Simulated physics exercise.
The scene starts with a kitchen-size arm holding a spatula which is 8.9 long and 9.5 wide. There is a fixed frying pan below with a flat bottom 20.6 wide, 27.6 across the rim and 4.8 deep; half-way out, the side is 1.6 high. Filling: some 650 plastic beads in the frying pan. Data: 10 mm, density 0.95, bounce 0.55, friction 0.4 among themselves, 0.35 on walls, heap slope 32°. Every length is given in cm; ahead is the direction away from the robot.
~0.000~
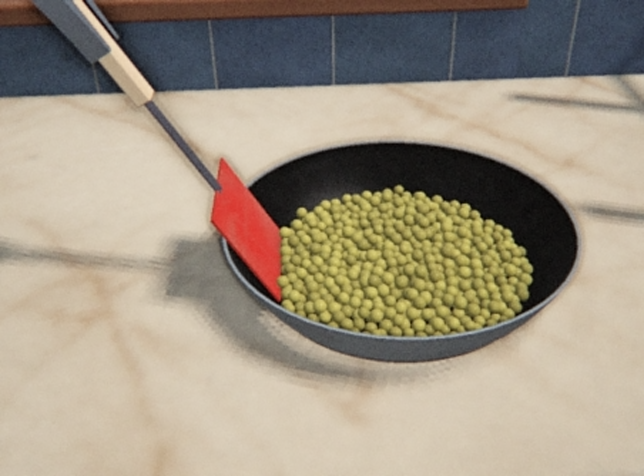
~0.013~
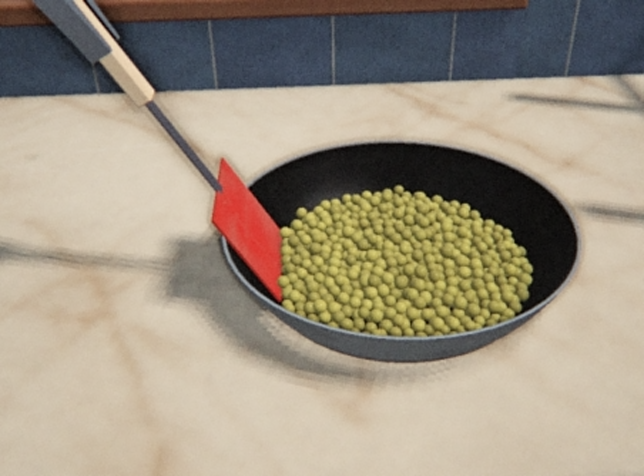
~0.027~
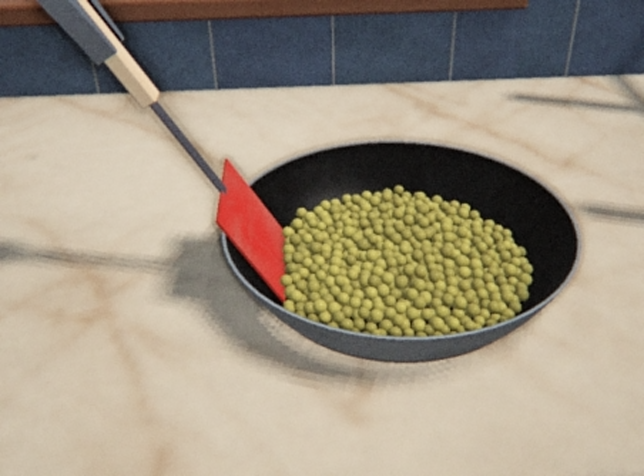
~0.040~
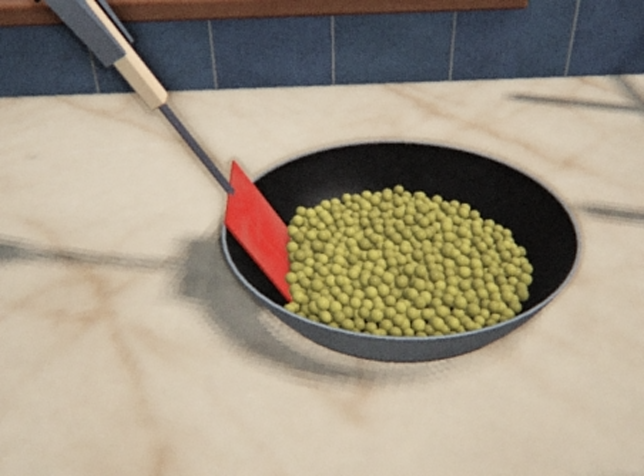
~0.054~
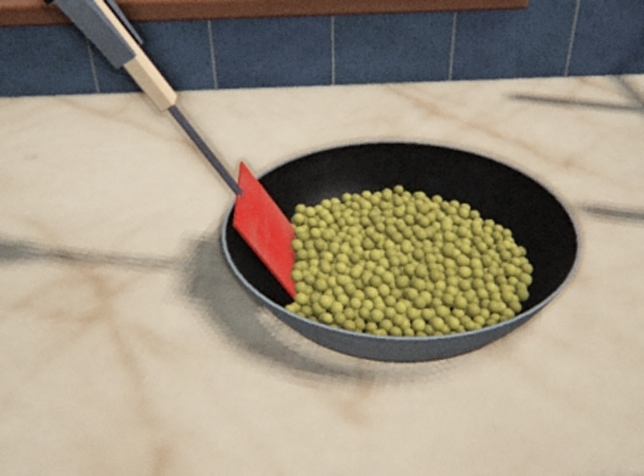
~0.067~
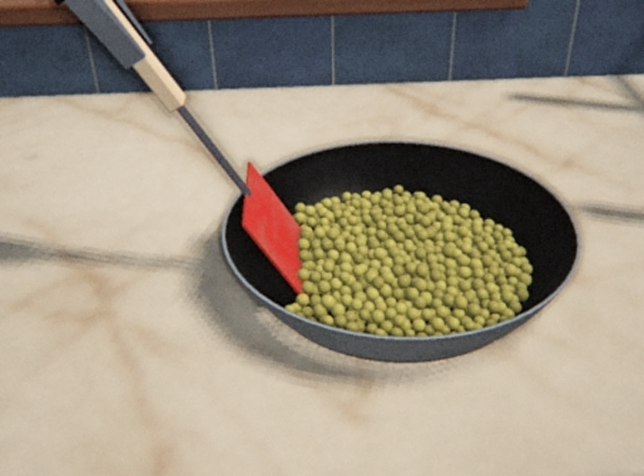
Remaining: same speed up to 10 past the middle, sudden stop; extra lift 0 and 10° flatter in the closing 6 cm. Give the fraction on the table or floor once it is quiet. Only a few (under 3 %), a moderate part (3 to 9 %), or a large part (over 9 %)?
A moderate part.
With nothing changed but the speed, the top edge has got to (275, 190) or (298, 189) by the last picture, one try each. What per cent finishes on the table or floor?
Around 20 per cent, then around 25 per cent.
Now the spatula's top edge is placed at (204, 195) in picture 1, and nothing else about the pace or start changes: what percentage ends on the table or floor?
Spill: Approx. 5 per cent.
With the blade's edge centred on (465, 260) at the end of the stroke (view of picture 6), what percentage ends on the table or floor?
I'd estimate about 0 per cent.
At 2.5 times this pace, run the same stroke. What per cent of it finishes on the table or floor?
Some 25 per cent.
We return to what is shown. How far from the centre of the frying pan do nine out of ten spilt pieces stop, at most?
25 centimetres, give or take.
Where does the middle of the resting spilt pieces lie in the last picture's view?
Approximately at (615, 268).
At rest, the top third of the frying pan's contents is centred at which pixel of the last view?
Pixel estimate: About (524, 230).
After 0.20 s, sloping 60°, highest piece 4 above the table; 649 in the frying pan.
After 0.34 s, sloping 57°, highest piece 5 above the table; 649 in the frying pan.
After 0.61 s, sloping 50°, highest piece 6 above the table; 612 in the frying pan, 32 on the table or floor, 5 on the blade or in flight.
After 1.66 s, sloping 50°, highest piece 6 above the table; 611 in the frying pan, 38 on the table or floor.
At rest, 611 in the frying pan, 38 on the table or floor. That is 6 % on the table or floor.
